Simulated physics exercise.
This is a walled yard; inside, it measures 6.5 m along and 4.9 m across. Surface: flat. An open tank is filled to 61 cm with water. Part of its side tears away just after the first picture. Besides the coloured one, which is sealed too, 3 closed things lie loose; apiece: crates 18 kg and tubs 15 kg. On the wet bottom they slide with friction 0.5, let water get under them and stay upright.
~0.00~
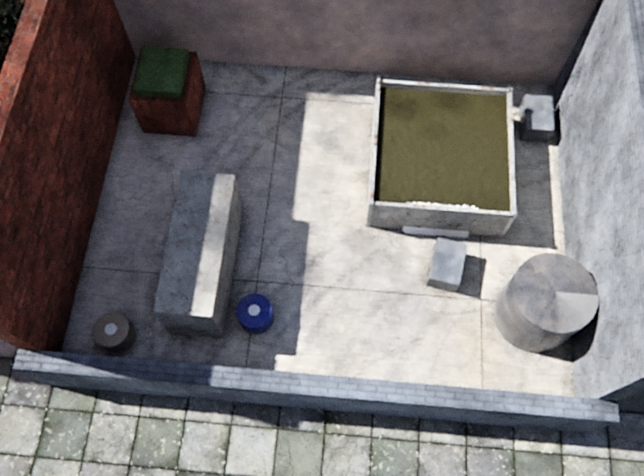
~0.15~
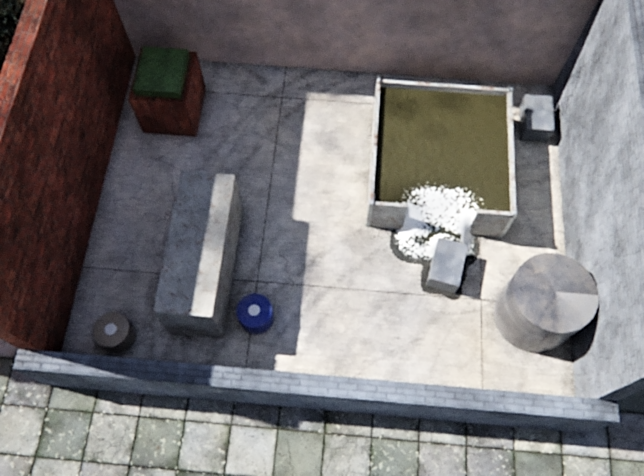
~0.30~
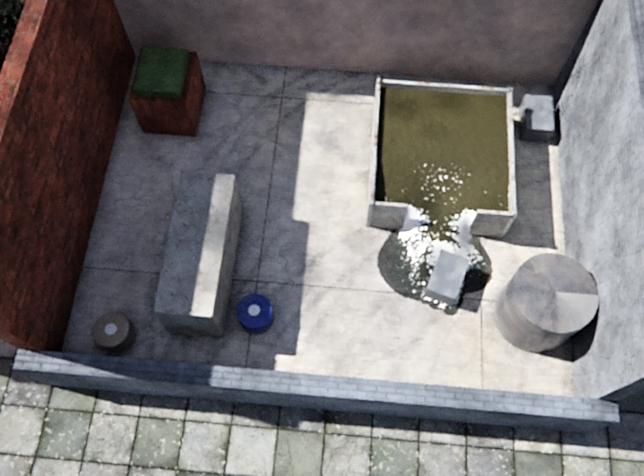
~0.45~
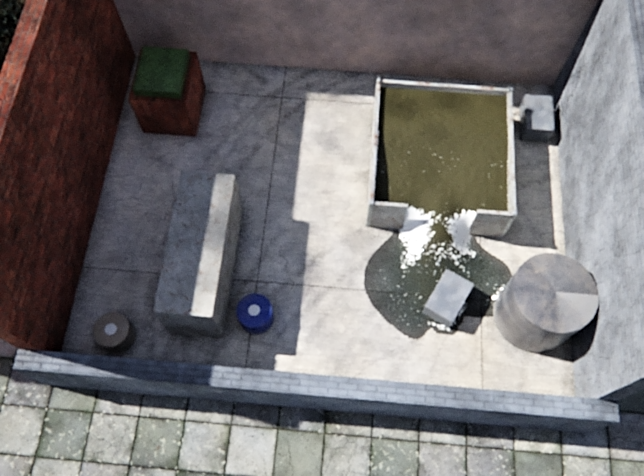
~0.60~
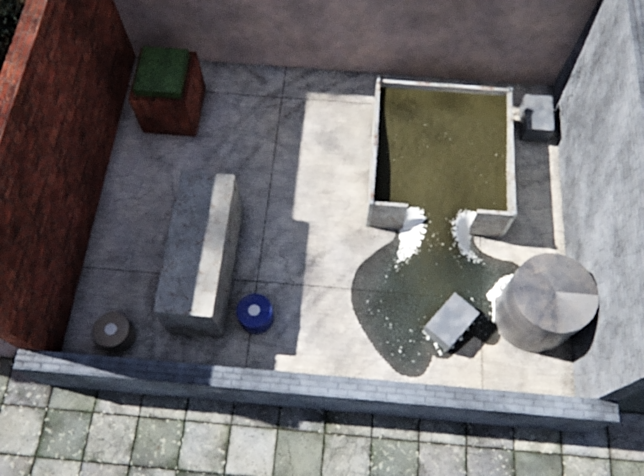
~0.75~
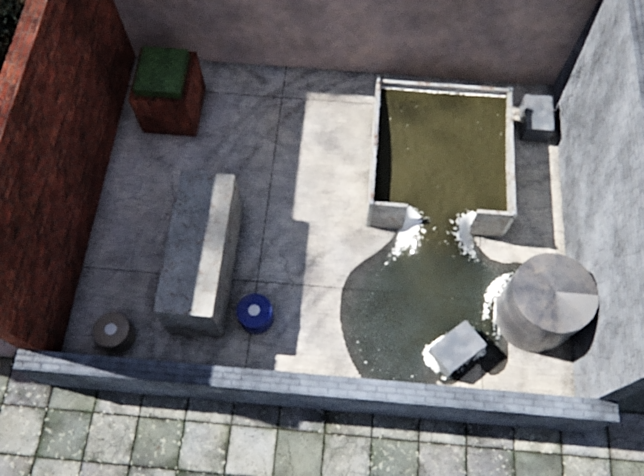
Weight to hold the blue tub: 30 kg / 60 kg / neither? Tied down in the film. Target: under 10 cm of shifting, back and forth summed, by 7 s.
Lightweight loses, heavyweight wins.
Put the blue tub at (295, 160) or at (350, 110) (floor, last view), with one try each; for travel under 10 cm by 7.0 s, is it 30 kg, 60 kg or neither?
In turn: The lighter suffices; the lighter suffices.
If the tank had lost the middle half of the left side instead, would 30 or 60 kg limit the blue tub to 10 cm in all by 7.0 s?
Under that change, the lighter pick does it.
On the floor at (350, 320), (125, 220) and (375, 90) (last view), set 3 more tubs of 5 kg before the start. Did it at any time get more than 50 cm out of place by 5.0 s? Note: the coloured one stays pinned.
First one went beyond, second went beyond, third stayed within.
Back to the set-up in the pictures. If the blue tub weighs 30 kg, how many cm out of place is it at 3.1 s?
Around 10 centimetres out of place.
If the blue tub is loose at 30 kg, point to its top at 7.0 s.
I'd put it at roughly (267, 201) in the last view.
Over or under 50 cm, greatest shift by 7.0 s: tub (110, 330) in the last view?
Beyond the mark.
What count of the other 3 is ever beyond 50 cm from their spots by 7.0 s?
2.
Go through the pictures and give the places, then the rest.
The blue tub at (254, 310), on the bottom; water covers 3.4 m2; 0 of 4 have shifted, in the first picture.
The blue tub at (254, 310) rests on the ground; water covers 3.9 m2; 0 of 4 have shifted, in the second picture.
The blue tub at (254, 310), on the bottom; water covers 4.5 m2; 1 of 4 have shifted, in the third picture.
The blue tub at (254, 310) rests on the ground; water covers 5.4 m2; 1 of 4 have shifted, in the fourth picture.
The blue tub at (254, 310), on the bottom; 6.2 m2 under water; 1 of 4 have shifted, in the fifth picture.
The blue tub at (254, 310), on the bottom; 7.0 m2 under water; 1 of 4 have shifted, in the sixth picture.
After 1.4 s the blue tub would be 0 cm from its start with 30 kg and 0 cm from its start with 60 kg; 0 cm of water round it then.
After 3.1 s the blue tub would be 10 cm from its start with 30 kg and 0 cm from its start with 60 kg; 10 cm of water round it then.
After 4.9 s the blue tub would be 32 cm from its start with 30 kg and 0 cm from its start with 60 kg; 12 cm of water round it then.
After 7.0 s the blue tub would be 155 cm from its start with 30 kg and 0 cm from its start with 60 kg; 11 cm of water round it then.
